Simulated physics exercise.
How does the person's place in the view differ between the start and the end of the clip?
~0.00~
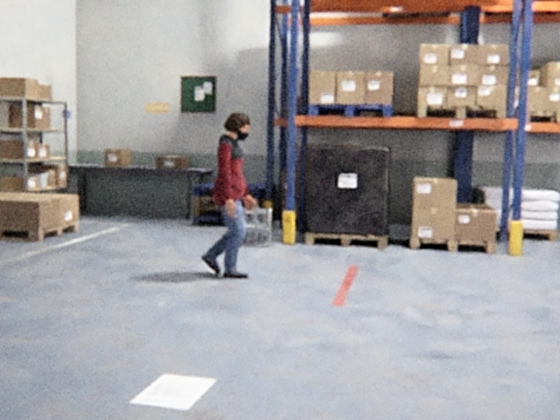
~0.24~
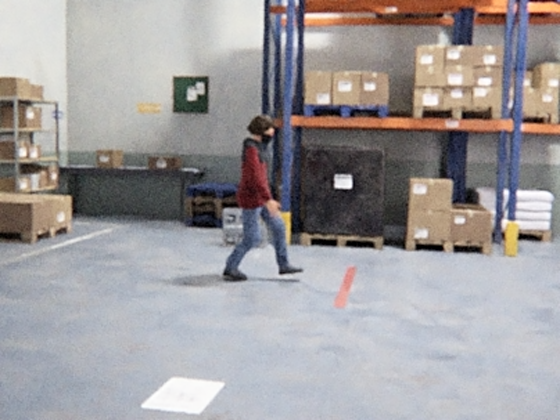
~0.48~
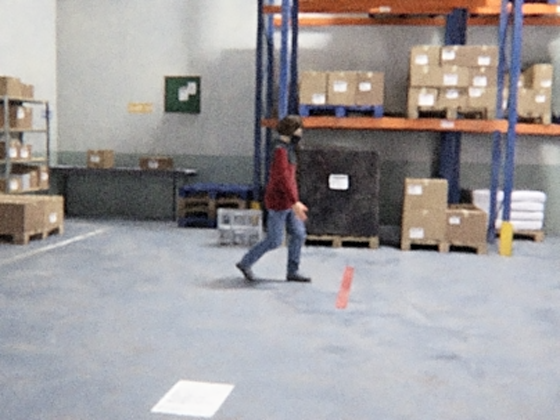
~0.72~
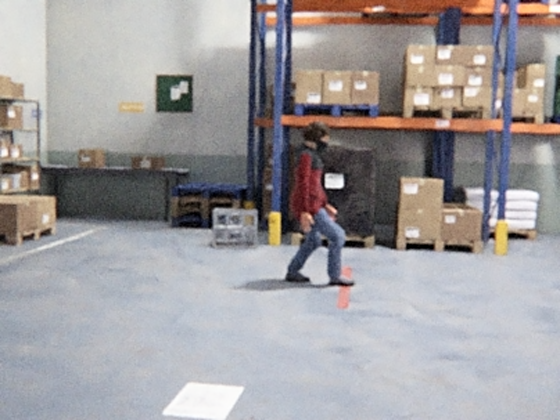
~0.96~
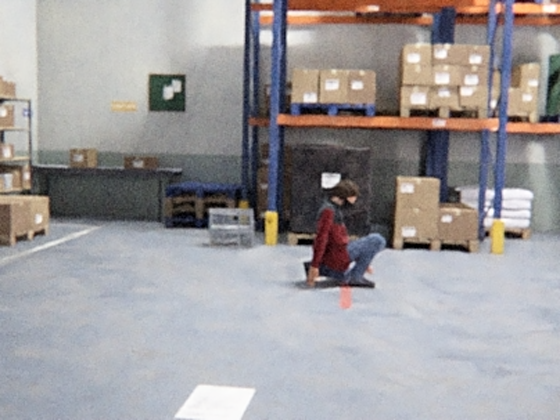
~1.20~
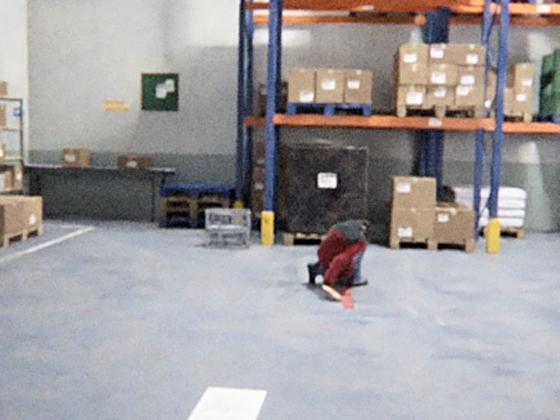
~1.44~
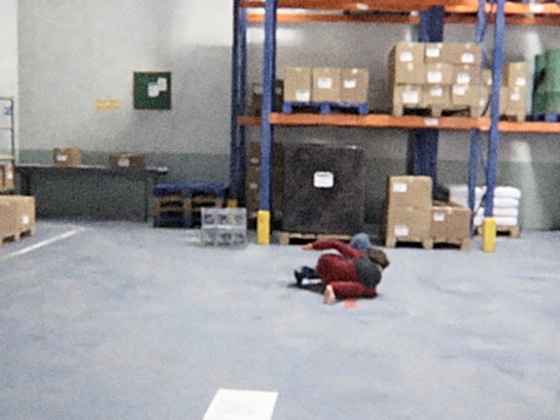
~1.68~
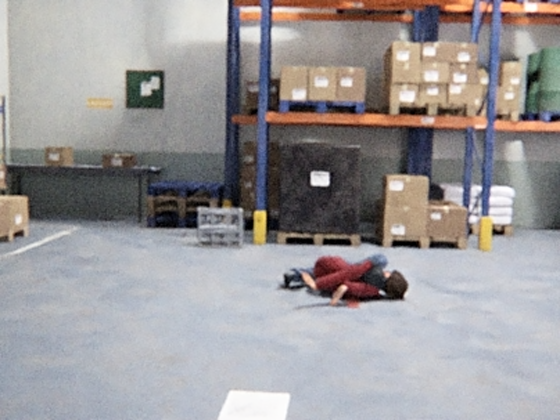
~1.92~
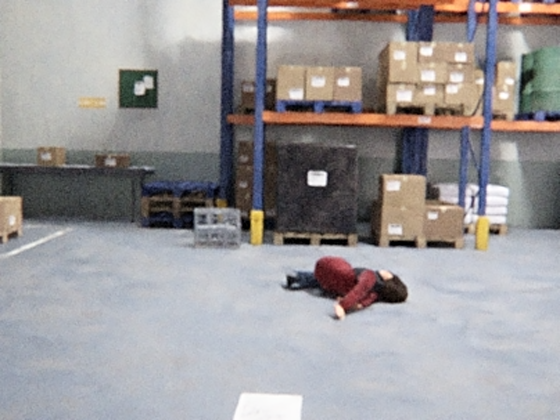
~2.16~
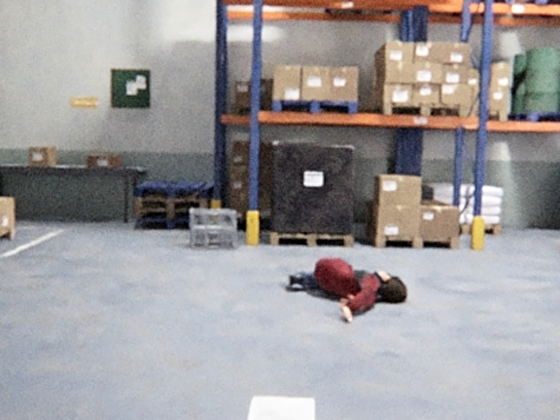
At the start the person is upright left of the dark wrapped load, near the edge of the rack. By the end they are farther right and lower in the view, lying on the floor in front of that load.
